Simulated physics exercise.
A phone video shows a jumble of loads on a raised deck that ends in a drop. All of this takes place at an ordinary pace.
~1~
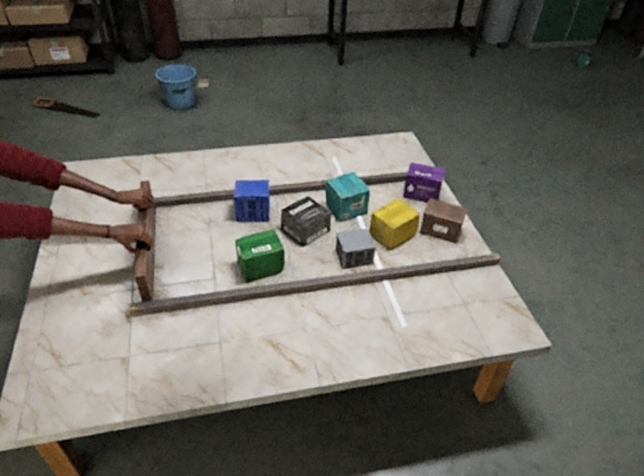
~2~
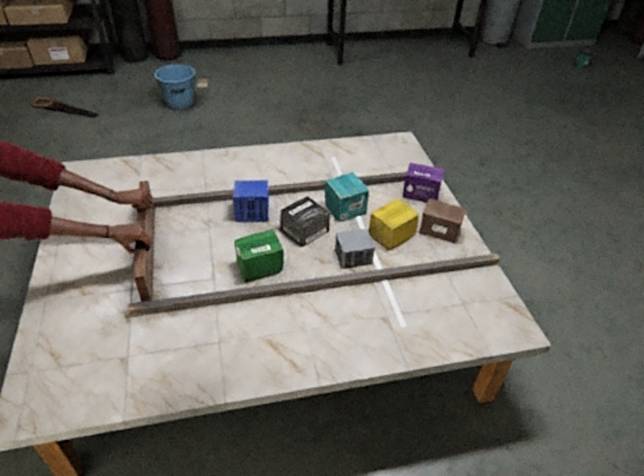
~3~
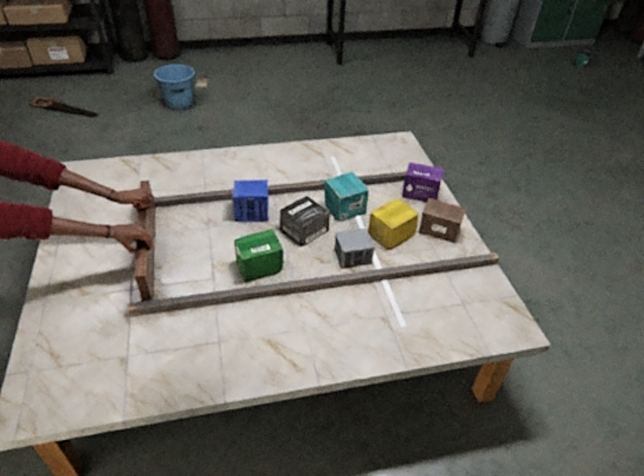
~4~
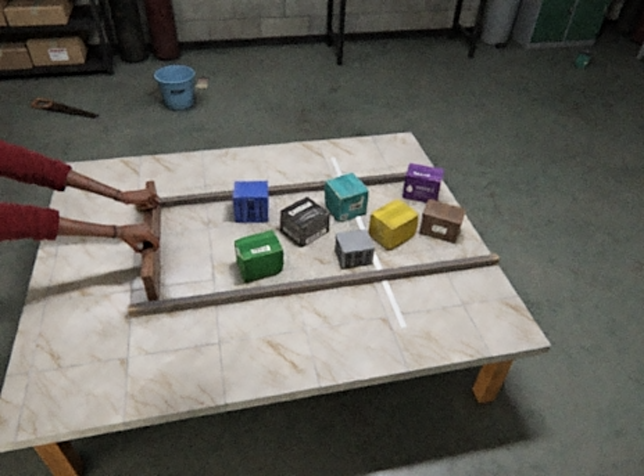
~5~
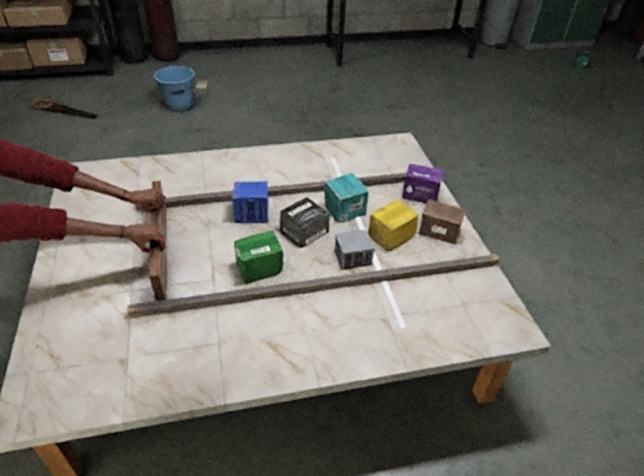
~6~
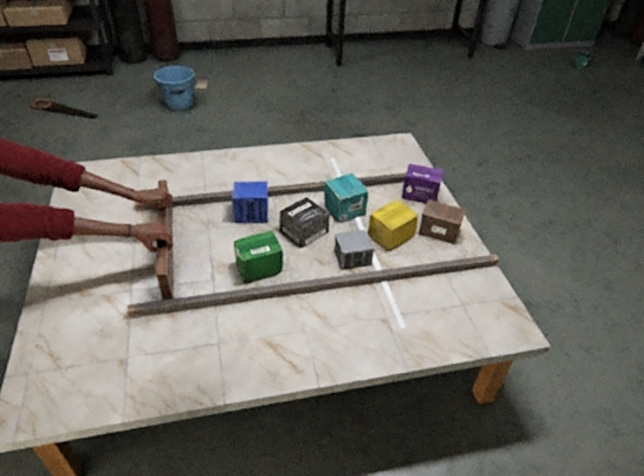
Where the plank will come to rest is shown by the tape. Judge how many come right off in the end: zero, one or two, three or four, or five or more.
In the end, zero come right off.
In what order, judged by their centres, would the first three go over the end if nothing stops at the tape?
Brown tote, purple parcel, yellow parcel.
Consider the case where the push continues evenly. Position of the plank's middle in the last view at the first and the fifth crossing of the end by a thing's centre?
For the first, roughly (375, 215); for the next, roughly (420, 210).
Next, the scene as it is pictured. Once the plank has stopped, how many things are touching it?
Counting them up gives 3.
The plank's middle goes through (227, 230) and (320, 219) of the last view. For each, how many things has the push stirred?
Answer - first 0, then 7.
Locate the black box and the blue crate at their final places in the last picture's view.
One is at about (381, 220), the other at about (367, 189).
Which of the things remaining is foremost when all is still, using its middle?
Answer: The brown tote.
Soon after, none off yet; purple parcel at rest near (422, 185); brown tote at rest near (442, 222); yellow parcel at rest near (393, 225).
In the end, the number that fall off is zero.
